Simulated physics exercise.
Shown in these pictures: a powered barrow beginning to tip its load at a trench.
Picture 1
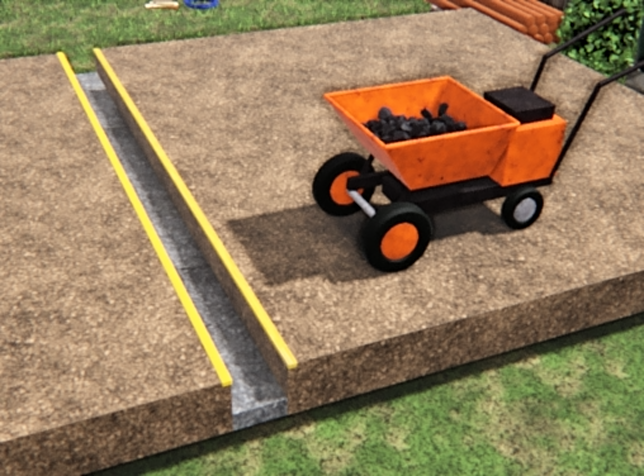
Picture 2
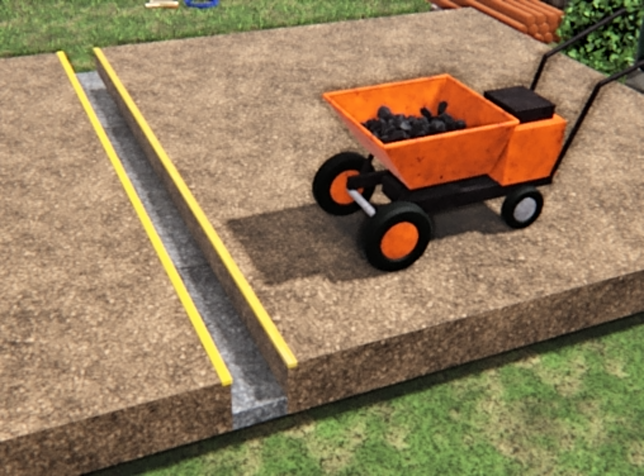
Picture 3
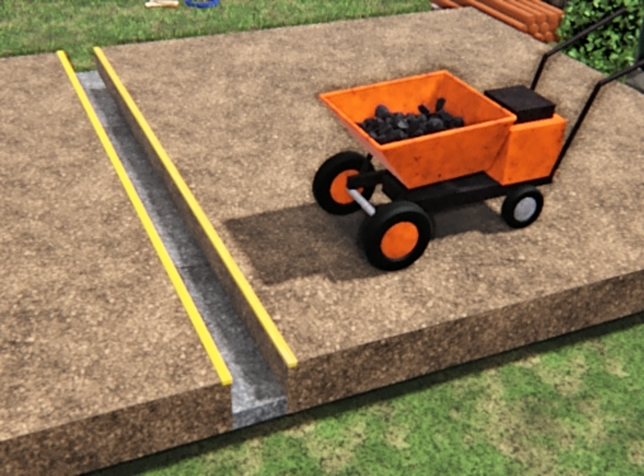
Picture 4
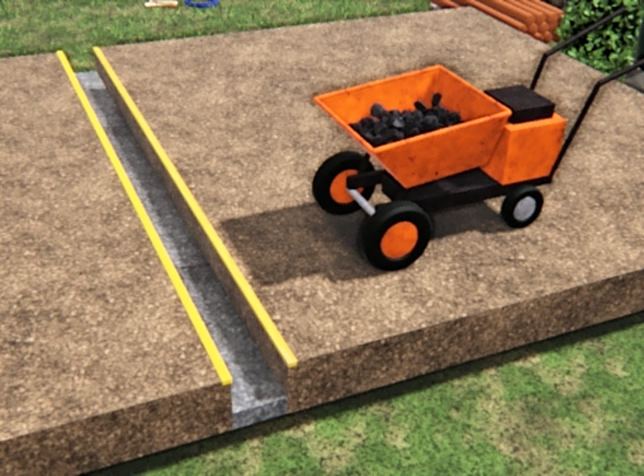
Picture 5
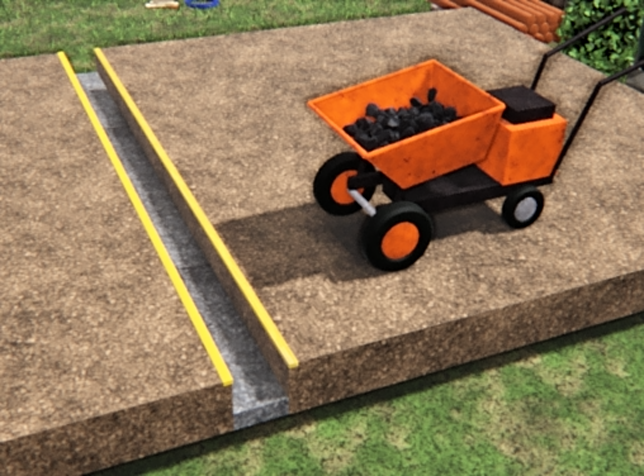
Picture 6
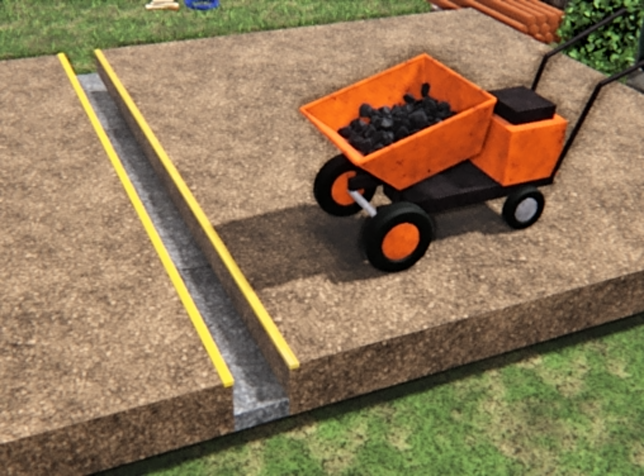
In this clip, an orange powered barrow loaded with dark lumps stands beside a narrow, yellow-edged trench. Its skip is level at first, then gradually tilts forward to the left, its front lip lowering while the wheels stay in place.
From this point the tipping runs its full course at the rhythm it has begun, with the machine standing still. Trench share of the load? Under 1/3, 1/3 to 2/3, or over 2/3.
Going by that, the trench holds one-third to two-thirds of the load.
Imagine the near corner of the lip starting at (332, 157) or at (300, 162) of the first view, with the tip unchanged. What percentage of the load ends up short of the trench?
The first position yields around 0 per cent; the second yields around 0 per cent.
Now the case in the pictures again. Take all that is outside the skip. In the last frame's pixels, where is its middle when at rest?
Centre at rest, last view: Approx. (224, 285).
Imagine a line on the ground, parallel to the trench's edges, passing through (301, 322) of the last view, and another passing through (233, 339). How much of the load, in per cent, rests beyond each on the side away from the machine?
Roughly 80 and 20 percent.
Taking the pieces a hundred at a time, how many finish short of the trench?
Call it some 45 percent of the pieces.
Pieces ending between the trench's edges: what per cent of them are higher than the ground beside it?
Around 0 in a hundred.
Just after the last frame, skip tipped steeply; every one in the skip.
A moment on, skip tipped steeply; almost all in the skip; about a tenth short of the trench; just a few falling.
Further on, skip tipped right over; about a tenth in the skip; roughly half short of the trench; roughly half in or heaped over the trench.
When it is over, skip tipped right over; roughly half short of the trench; roughly half in or heaped over the trench; not one beyond it.
